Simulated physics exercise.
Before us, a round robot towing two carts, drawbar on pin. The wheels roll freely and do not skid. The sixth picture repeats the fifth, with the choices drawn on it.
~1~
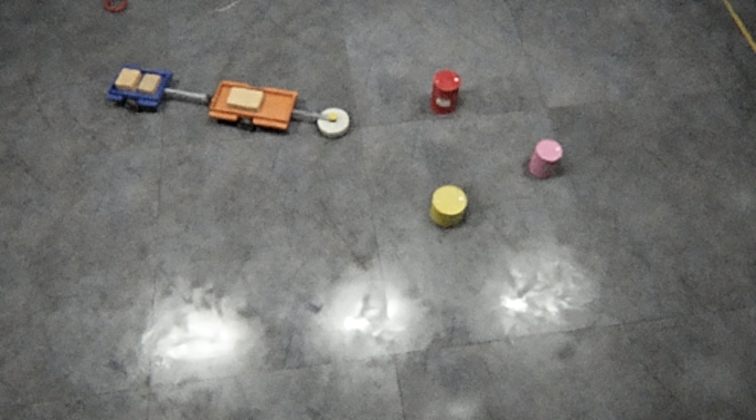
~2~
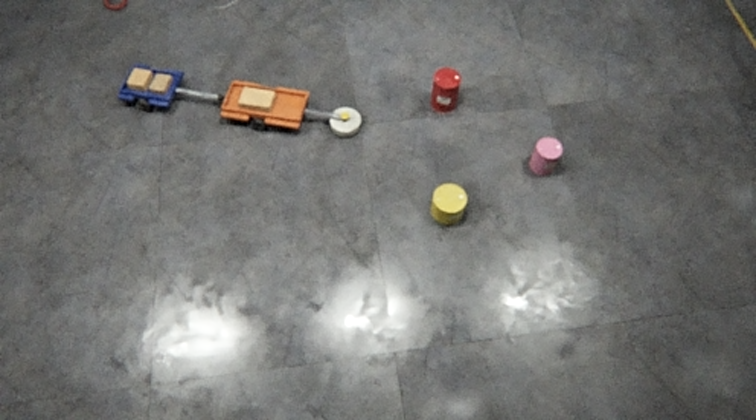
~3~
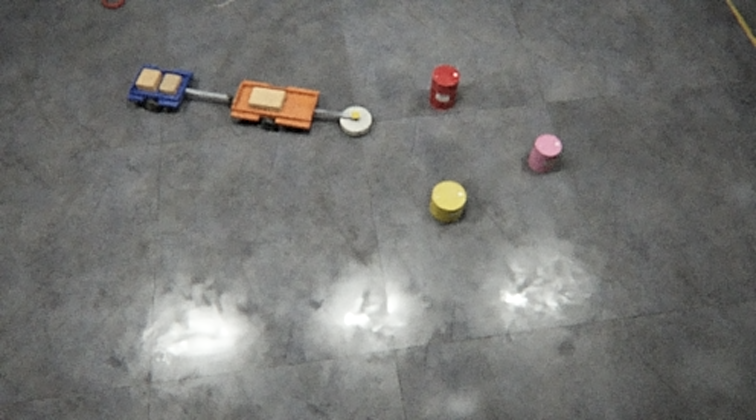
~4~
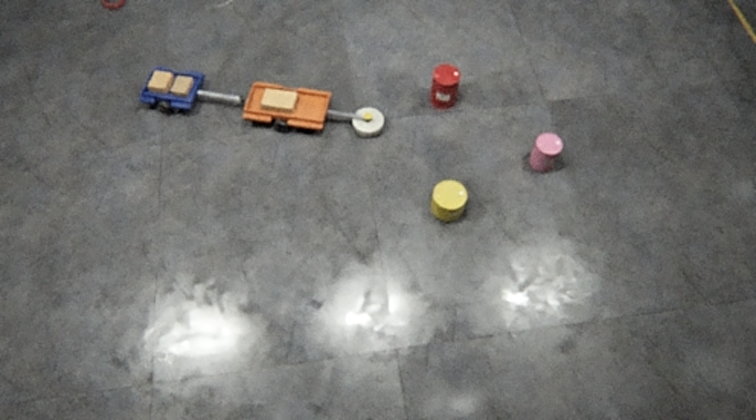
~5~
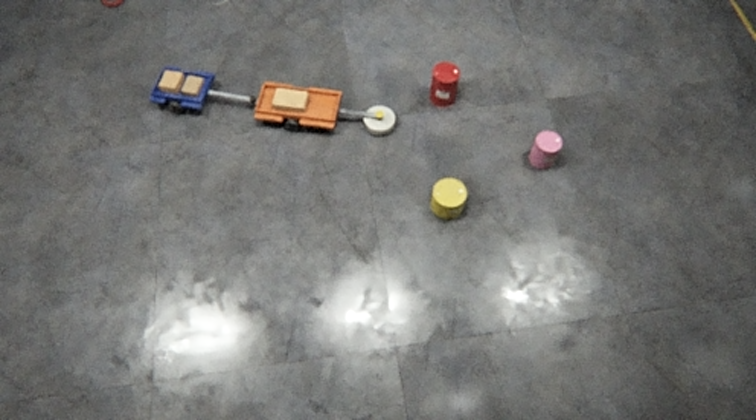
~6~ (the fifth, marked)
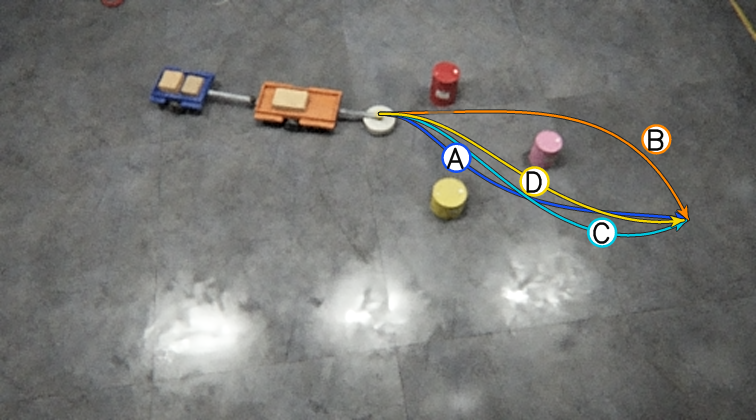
An orange cart and a blue cart roll slowly right behind a small round robot.
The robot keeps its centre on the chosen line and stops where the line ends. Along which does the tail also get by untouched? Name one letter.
Line D does it.
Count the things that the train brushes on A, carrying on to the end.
One.
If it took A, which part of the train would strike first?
It is the orange cart.
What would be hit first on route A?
The yellow tub.
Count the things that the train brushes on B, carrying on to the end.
It touches two.
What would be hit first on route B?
It meets the red drum.
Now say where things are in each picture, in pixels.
Red drum (443, 105); yellow tub (447, 213); pink keg (542, 167), in the first frame.
Robot (345, 121); orange cart (265, 103); blue cart (151, 84); pink keg (542, 165), in the second frame.
Robot (356, 120); orange cart (276, 103); blue cart (161, 85); yellow tub (446, 208), in the third frame.
Robot (368, 121); orange cart (288, 104); blue cart (172, 87); red drum (443, 100), in the fourth frame.
Robot (380, 119); orange cart (299, 104); blue cart (183, 87); pink keg (542, 159); red drum (442, 98); yellow tub (447, 205), in the fifth frame.
On the marked copy, A from (380, 114) via (514, 193) to (688, 220); B from (380, 114) via (554, 116) to (688, 220); C from (380, 114) via (520, 192) to (686, 220); D from (380, 114) via (518, 172) to (684, 220).
Following D. Soon after the start, robot (480, 153), last cart (284, 100).
Later, robot (582, 211), last cart (387, 122).
In the end, robot (684, 224), last cart (471, 157); nothing has been touched.
As for the rest, A meets the yellow tub; B meets the red drum and pink keg; C meets the yellow tub.
